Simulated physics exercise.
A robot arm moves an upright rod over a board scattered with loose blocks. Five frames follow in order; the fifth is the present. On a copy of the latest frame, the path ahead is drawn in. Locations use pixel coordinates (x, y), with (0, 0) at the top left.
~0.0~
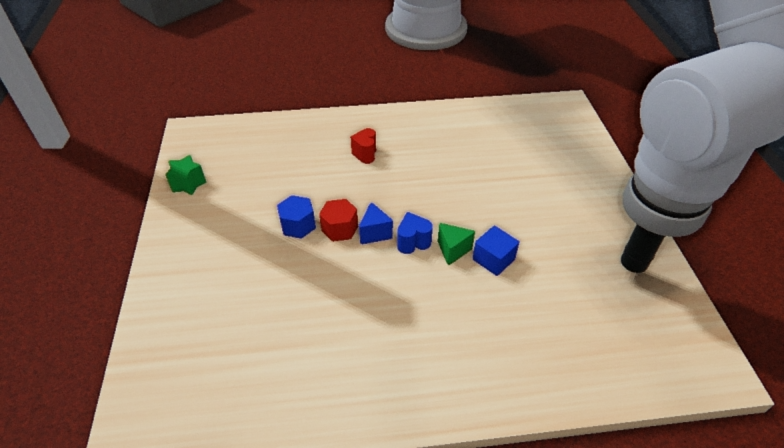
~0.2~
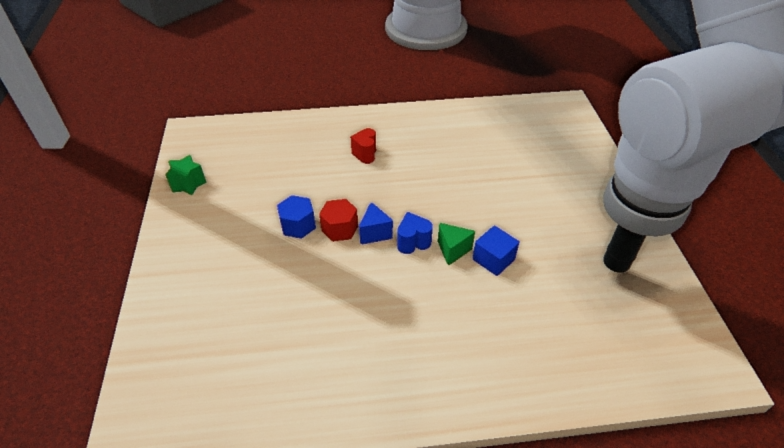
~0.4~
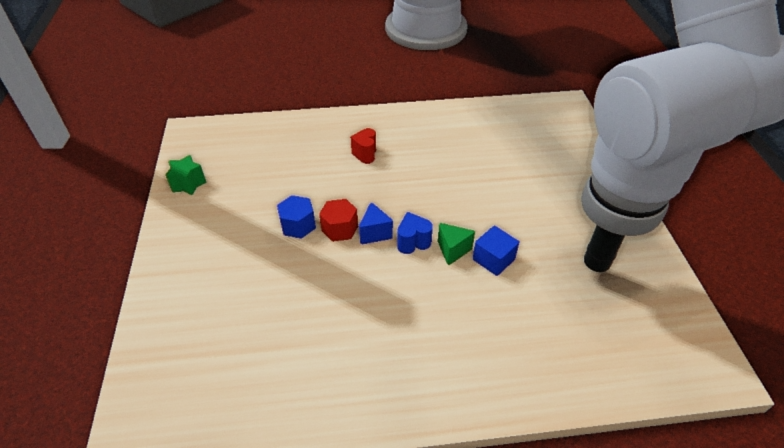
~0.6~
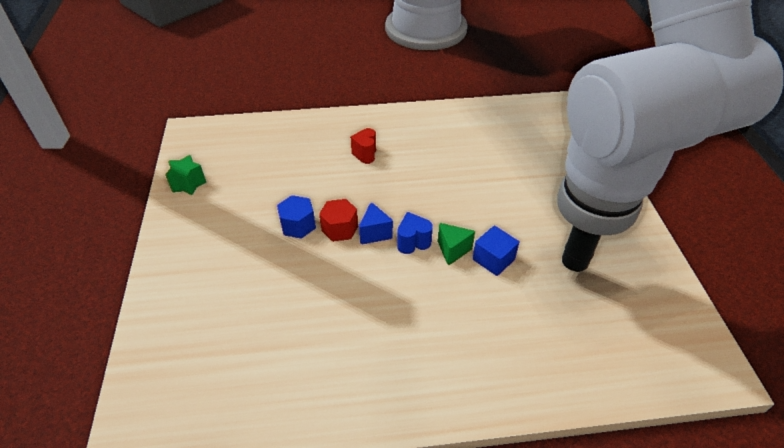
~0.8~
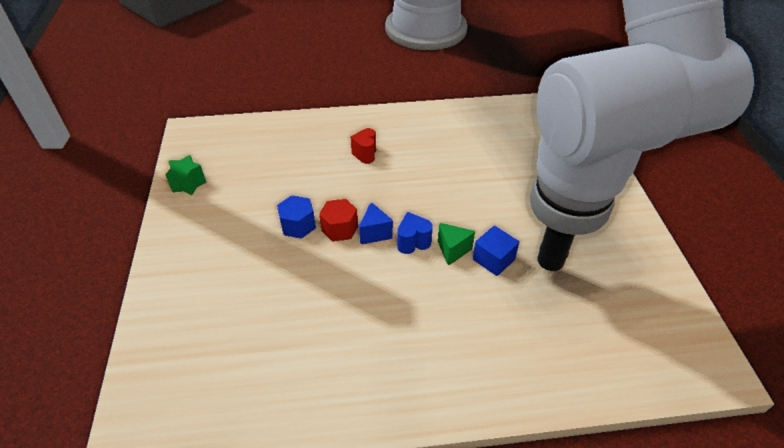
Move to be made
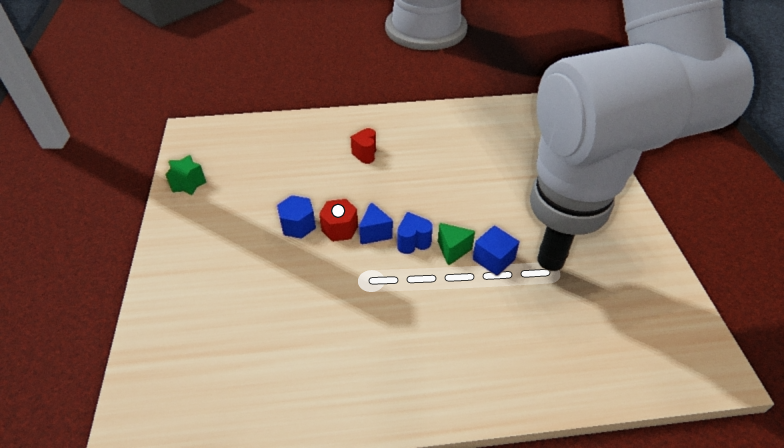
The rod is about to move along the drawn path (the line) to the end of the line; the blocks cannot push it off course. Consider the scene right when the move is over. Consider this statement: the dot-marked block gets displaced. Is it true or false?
The statement is false.
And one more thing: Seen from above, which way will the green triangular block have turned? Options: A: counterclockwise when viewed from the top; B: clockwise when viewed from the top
I'll go with A - counterclockwise when viewed from the top.
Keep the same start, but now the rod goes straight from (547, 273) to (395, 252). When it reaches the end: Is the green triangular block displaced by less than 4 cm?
I believe not.
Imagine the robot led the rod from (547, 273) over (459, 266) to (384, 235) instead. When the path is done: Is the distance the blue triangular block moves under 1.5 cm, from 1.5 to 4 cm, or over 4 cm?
Once the path ends, it will sit 1.5 to 4 cm from where it is now.
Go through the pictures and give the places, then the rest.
The first frame shows lower end of the rod at (634, 264), tops of blocks, blue hexagonal block at (295, 207), red hexagonal block at (338, 211), blue heart block at (414, 225), green triangular block at (455, 234), blue square piece at (498, 241).
The second frame shows rod at (616, 263), blocks as before.
The third frame shows rod at (597, 263), blocks as before.
The fourth frame shows rod at (575, 262), blocks as before.
The fifth frame shows rod at (550, 262), blue hexagonal block at (295, 207), red hexagonal block at (338, 211), blue heart block at (414, 225), green triangular block at (455, 234), blue square piece at (498, 241).
The drawn path runs in a line from (547, 273) to (371, 281); the dot is on the red hexagonal block.
The first path, step by step. One third of the way, rod at (491, 265); green triangular block at (450, 228), turned 25° anticlockwise; blue square piece at (482, 236), turned 35° clockwise.
Two thirds of the way, rod at (431, 268); blue heart block at (411, 225); green triangular block at (450, 227), turned 25° anticlockwise; blue square piece at (481, 236), turned 40° clockwise.
At the end, rod at (371, 270); blue hexagonal block not moved; red hexagonal block not moved; blue heart block at (411, 225); green triangular block at (450, 227), turned 25° anticlockwise; blue square piece at (481, 236), turned 40° clockwise.
